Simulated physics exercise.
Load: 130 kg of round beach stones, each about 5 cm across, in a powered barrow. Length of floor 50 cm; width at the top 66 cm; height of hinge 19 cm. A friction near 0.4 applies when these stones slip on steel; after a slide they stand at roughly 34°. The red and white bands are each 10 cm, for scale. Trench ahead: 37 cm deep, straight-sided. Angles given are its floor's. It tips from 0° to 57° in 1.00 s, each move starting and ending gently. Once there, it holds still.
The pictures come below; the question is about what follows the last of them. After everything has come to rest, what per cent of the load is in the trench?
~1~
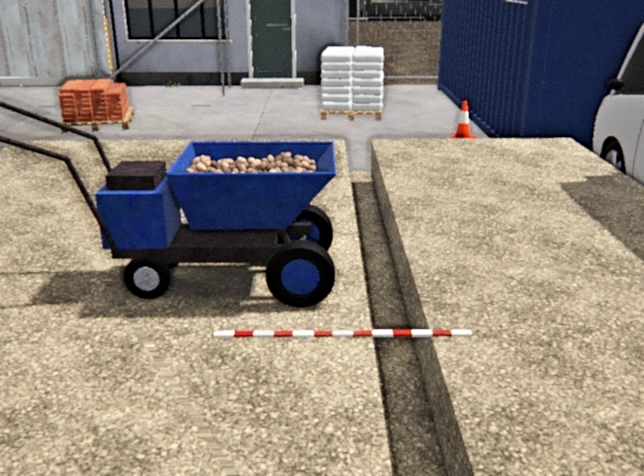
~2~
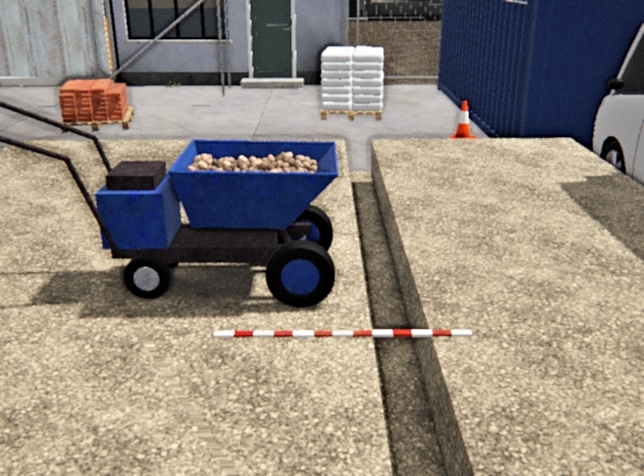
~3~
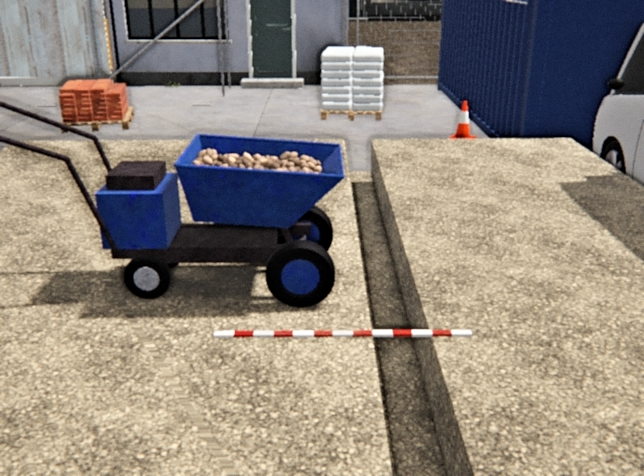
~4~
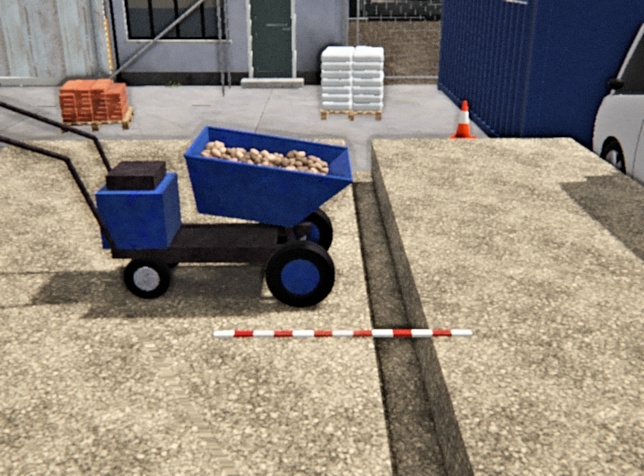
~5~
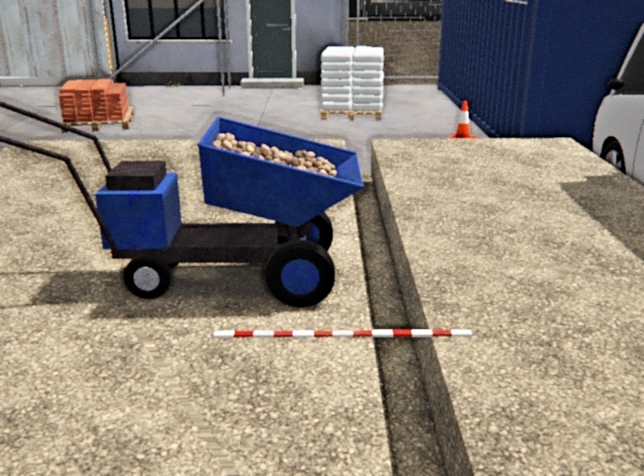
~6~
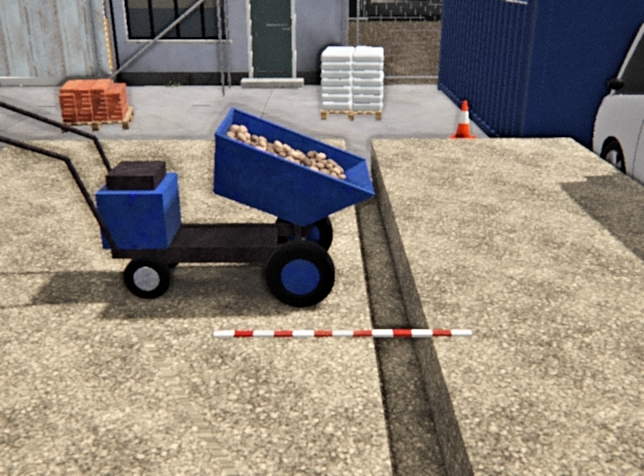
I would say 28 percent.
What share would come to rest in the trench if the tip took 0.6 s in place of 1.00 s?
Roughly 20% would finish there.
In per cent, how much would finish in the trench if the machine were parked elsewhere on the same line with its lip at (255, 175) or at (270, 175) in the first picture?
The first start gives about 65 per cent, the second about 75.
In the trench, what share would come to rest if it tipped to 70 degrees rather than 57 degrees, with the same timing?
Then about 20 per cent.
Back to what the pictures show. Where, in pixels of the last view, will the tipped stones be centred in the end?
The tipped stones centre close to (441, 278).
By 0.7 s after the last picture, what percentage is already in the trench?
About 5%.
Then, 0.3 s after the last picture the floor is at 48°, 100 % in the tray; the foremost stones are at (386, 214).
Then, 0.7 s after the last picture the floor is at 57°, 86 % in the tray, 3 % in the trench, 11 % past the trench; the foremost stones are at (453, 264).
Then, 1.0 s after the last picture the floor is at 57°, 51 % in the tray, 2 % in the trench, 46 % past the trench; the foremost stones are at (529, 281).
Then, 3.0 s after the last picture the floor is at 57°, 16 % in the tray, 28 % in the trench, 56 % past the trench; the foremost stones are at (632, 274).
